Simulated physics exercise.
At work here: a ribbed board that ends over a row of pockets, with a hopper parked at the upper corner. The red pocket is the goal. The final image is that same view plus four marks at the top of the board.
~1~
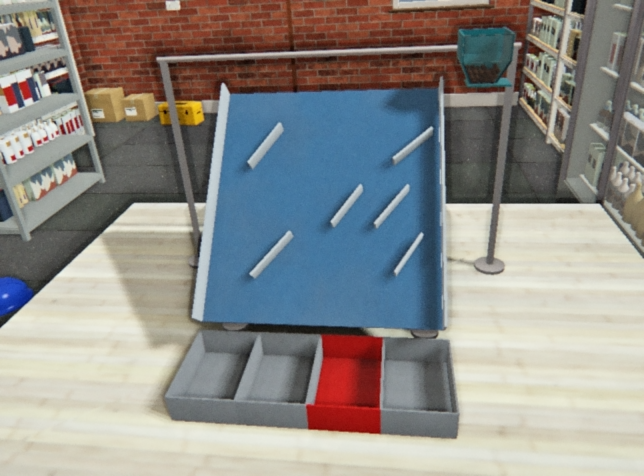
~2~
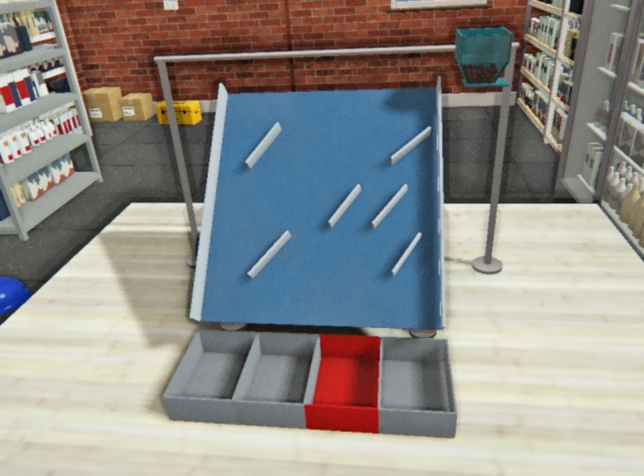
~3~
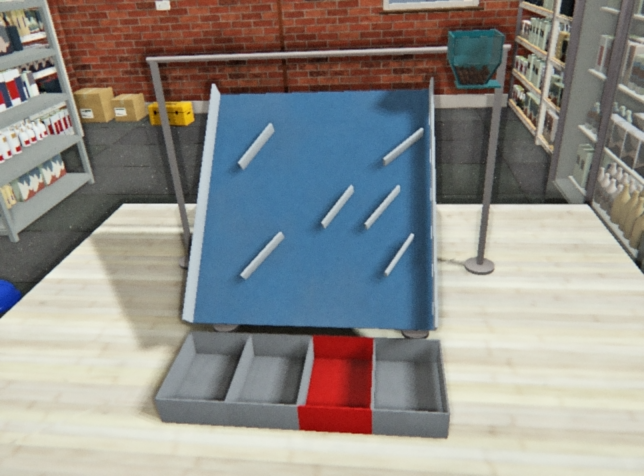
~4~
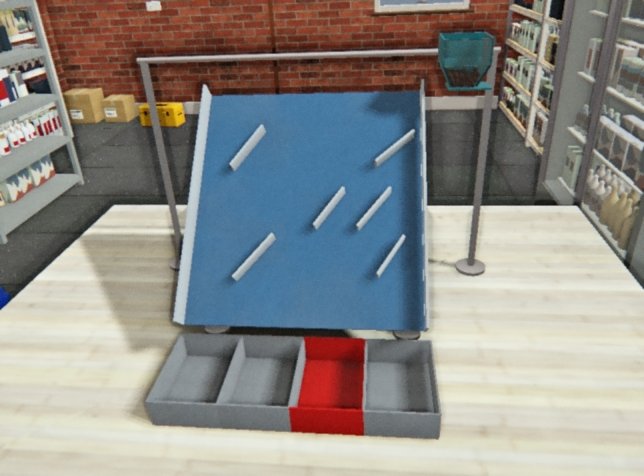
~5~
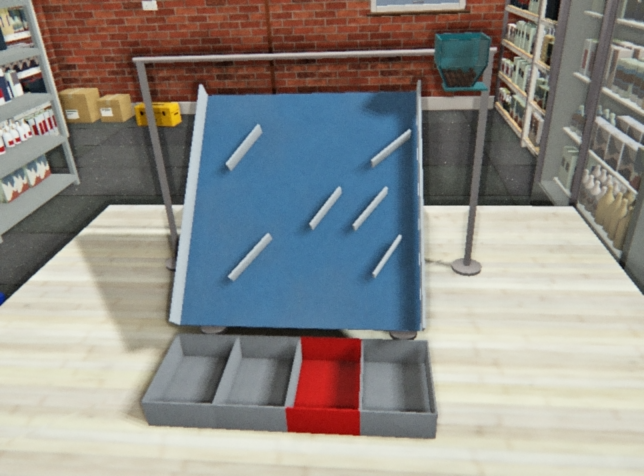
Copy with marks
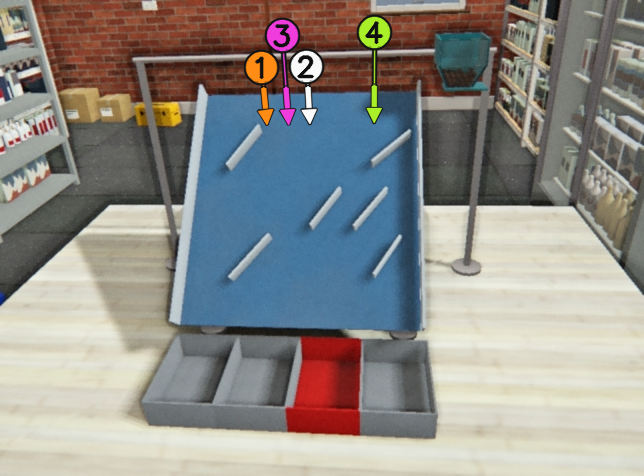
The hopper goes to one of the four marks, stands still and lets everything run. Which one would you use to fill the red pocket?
It is 4.
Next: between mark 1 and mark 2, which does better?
Here it is mark 1.
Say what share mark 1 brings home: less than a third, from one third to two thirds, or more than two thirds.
Less than a third.
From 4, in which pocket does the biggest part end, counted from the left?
The third.
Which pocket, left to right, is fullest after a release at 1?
The first from the left.
On the marked copy, mark 1 meets the board at (266, 119); mark 2 meets the board at (309, 118); mark 3 meets the board at (288, 119); mark 4 meets the board at (374, 117).
With 1, a small part in the red pocket, most in other pockets, a small part outside the box.
With 2, none in the red pocket, nearly all in other pockets, a small part outside the box.
With 3, a small part in the red pocket, most in other pockets, a small part outside the box.
With 4, about two thirds in the red pocket, about a third in other pockets.
